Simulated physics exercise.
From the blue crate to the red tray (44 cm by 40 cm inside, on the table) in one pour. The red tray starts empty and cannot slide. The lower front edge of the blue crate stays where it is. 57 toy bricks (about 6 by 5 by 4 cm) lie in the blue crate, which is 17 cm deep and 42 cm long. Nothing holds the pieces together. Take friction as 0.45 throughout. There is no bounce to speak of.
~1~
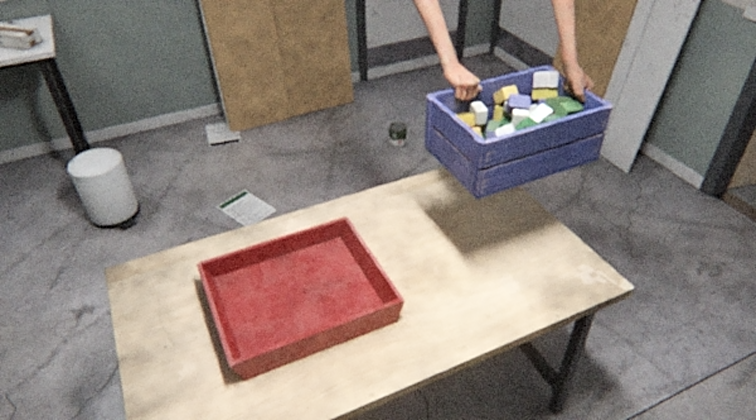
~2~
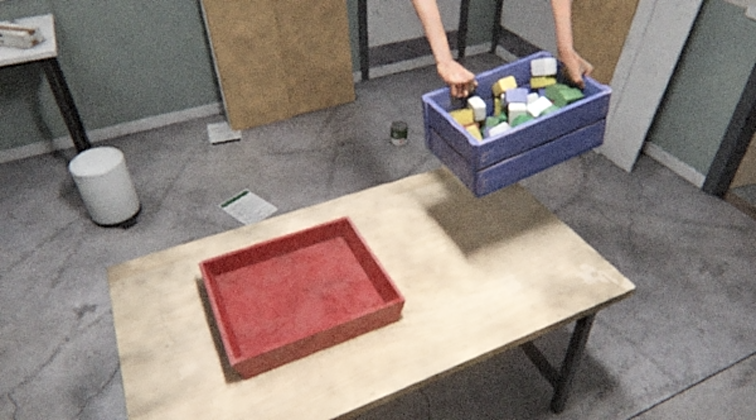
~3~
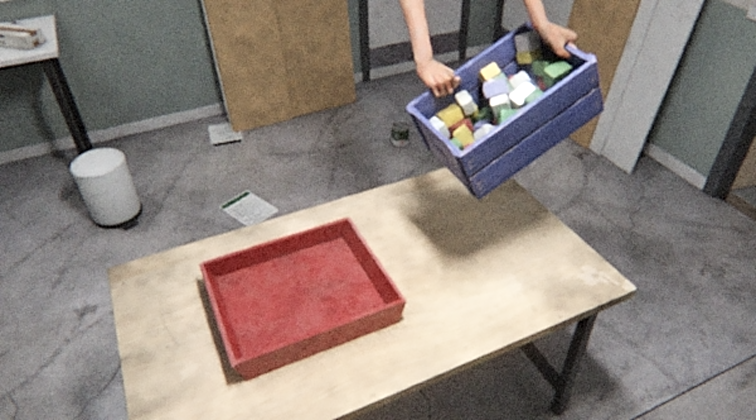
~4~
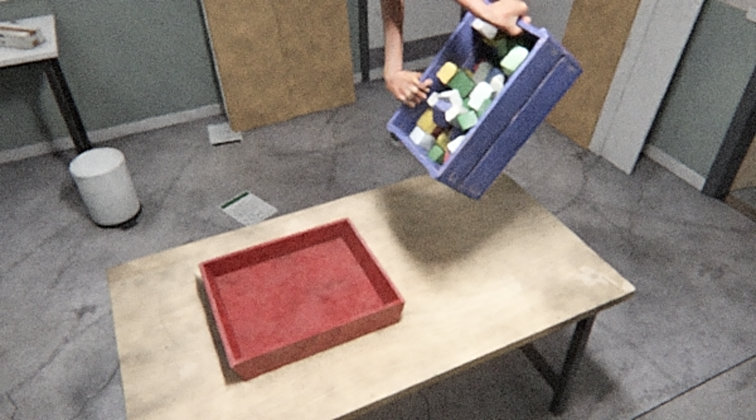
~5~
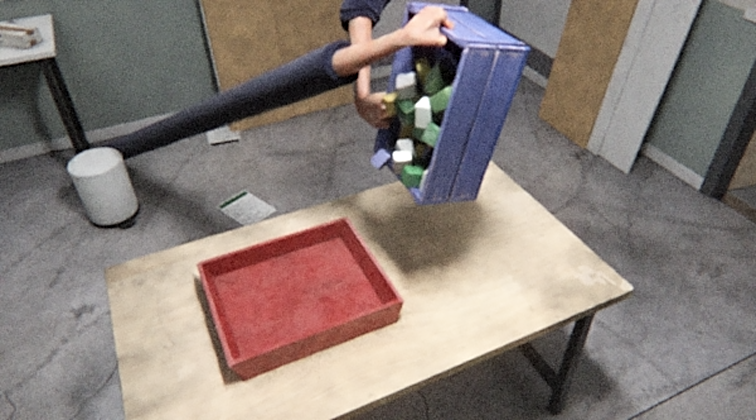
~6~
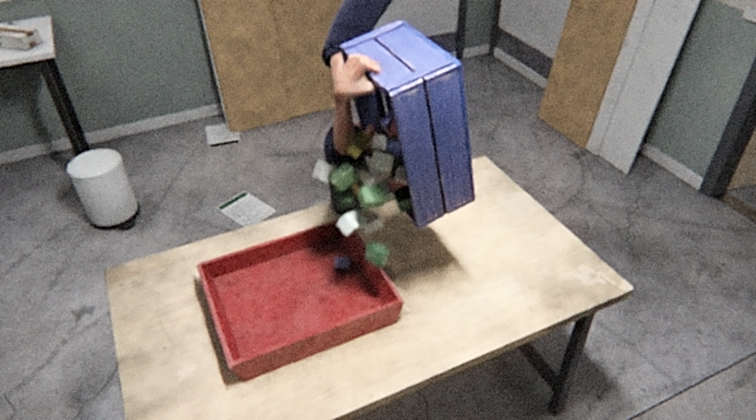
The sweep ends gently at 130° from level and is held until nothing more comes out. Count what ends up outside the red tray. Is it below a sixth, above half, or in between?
Expect a sixth to a half of the load outside the red tray.
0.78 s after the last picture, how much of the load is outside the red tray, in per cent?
Some 25 per cent by then.
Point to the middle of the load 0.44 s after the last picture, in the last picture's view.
At about (350, 261).
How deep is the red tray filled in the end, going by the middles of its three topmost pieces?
Roughly 10 cm.
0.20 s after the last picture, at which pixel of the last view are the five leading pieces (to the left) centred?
Near (298, 272).
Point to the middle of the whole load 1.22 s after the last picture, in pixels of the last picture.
At about (347, 272).
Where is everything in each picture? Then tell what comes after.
In the first picture (we follow the rim corner now nearest the camera), blue crate at (486, 141); red tray at (234, 362); tilt 0°; nothing out yet.
In the second picture, blue crate at (481, 143); tilt 7°.
In the third picture, blue crate at (463, 153); tilt 25°.
In the fourth picture, blue crate at (439, 173); tilt 49°.
In the fifth picture, blue crate at (421, 200); tilt 76°; 1 out, the lowest brick at (381, 159).
In the sixth picture, blue crate at (417, 224); red tray at (233, 363); tilt 101°; 11 out, the lowest brick at (343, 264).
Then, 0.20 s after the last picture, tilt 119°; 31 still in the blue crate, 15 in the red tray, 2 outside the red tray and 9 in the air.
Then, 0.44 s after the last picture, tilt 130°; 11 still in the blue crate, 27 in the red tray, 6 outside the red tray and 13 in the air.
Then, 0.78 s after the last picture, tilt 130°; 40 in the red tray, 15 outside the red tray and 2 in the air.
Final count (1.22 s after the last picture), 40 in the red tray and 17 outside the red tray. Asked share, 17 of 57, 30 per cent.
